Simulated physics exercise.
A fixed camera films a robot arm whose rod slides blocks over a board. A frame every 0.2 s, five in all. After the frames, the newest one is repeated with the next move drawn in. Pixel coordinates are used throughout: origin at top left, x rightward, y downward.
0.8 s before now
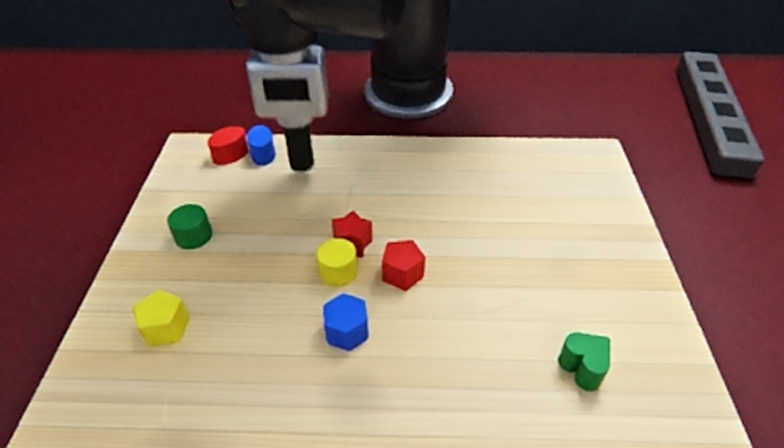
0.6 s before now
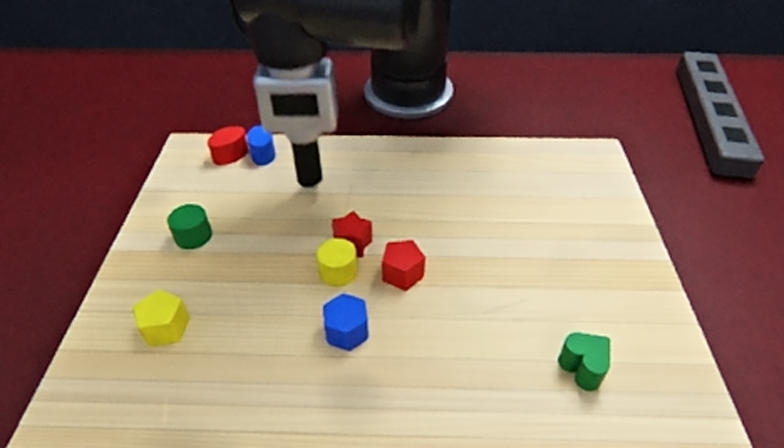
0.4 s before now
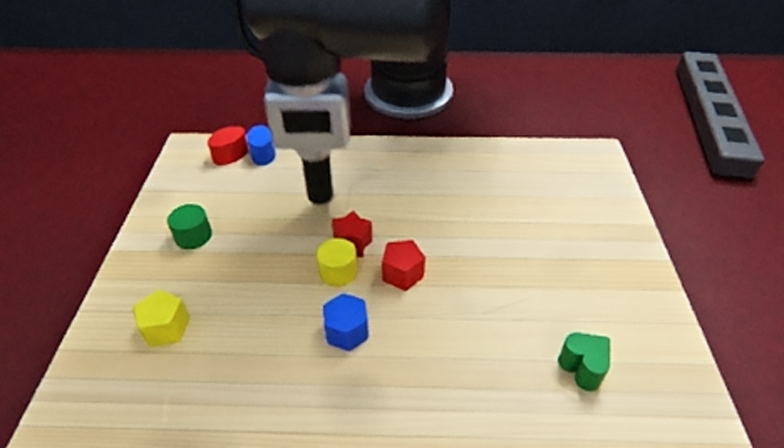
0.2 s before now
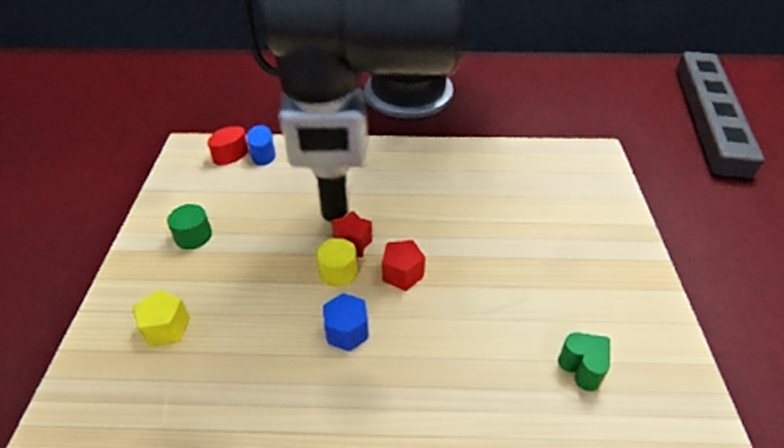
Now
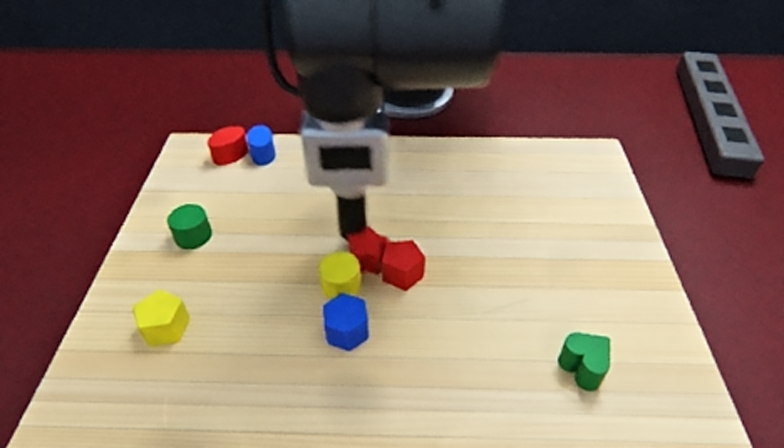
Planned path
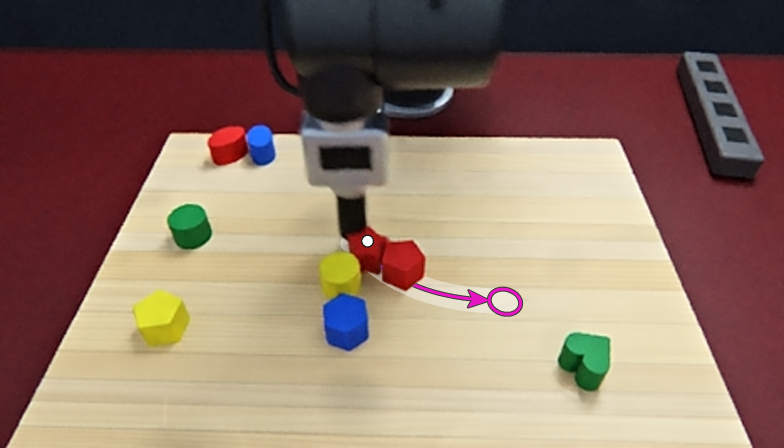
Robot arm moving its black rod toward coloured blocks on a wooden board, nudging a red star and yellow disc.
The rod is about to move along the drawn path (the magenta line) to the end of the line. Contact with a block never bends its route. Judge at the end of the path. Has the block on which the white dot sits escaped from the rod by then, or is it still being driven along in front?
Once the path is finished, the block on which the white dot sits lies beside or behind the rod.
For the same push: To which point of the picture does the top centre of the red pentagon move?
The middle of its upper face will lie at (510, 342).
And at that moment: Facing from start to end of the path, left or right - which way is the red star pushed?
Its sideways move is to the right.
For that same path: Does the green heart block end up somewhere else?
No.
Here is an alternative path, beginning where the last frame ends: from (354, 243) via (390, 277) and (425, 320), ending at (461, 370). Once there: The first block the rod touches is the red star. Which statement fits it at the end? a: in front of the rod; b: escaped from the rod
a.
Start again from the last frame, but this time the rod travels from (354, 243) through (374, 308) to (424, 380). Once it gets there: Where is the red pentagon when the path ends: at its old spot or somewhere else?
That block slides.
The drawn path runs from (354, 243) by way of (392, 273) and (445, 295) to (505, 301); the dot is on the red star.
The first path, step by step. One third of the way, rod (393, 263); red star (411, 275); red pentagon (447, 288).
Two thirds of the way, rod (446, 284); red star (460, 300), turned 15° clockwise; red pentagon (494, 322), turned 20° clockwise.
At the end, rod (508, 290); yellow disc not moved; red star (491, 306), turned 55° clockwise; red pentagon (510, 342), turned 45° clockwise; green heart block not moved.
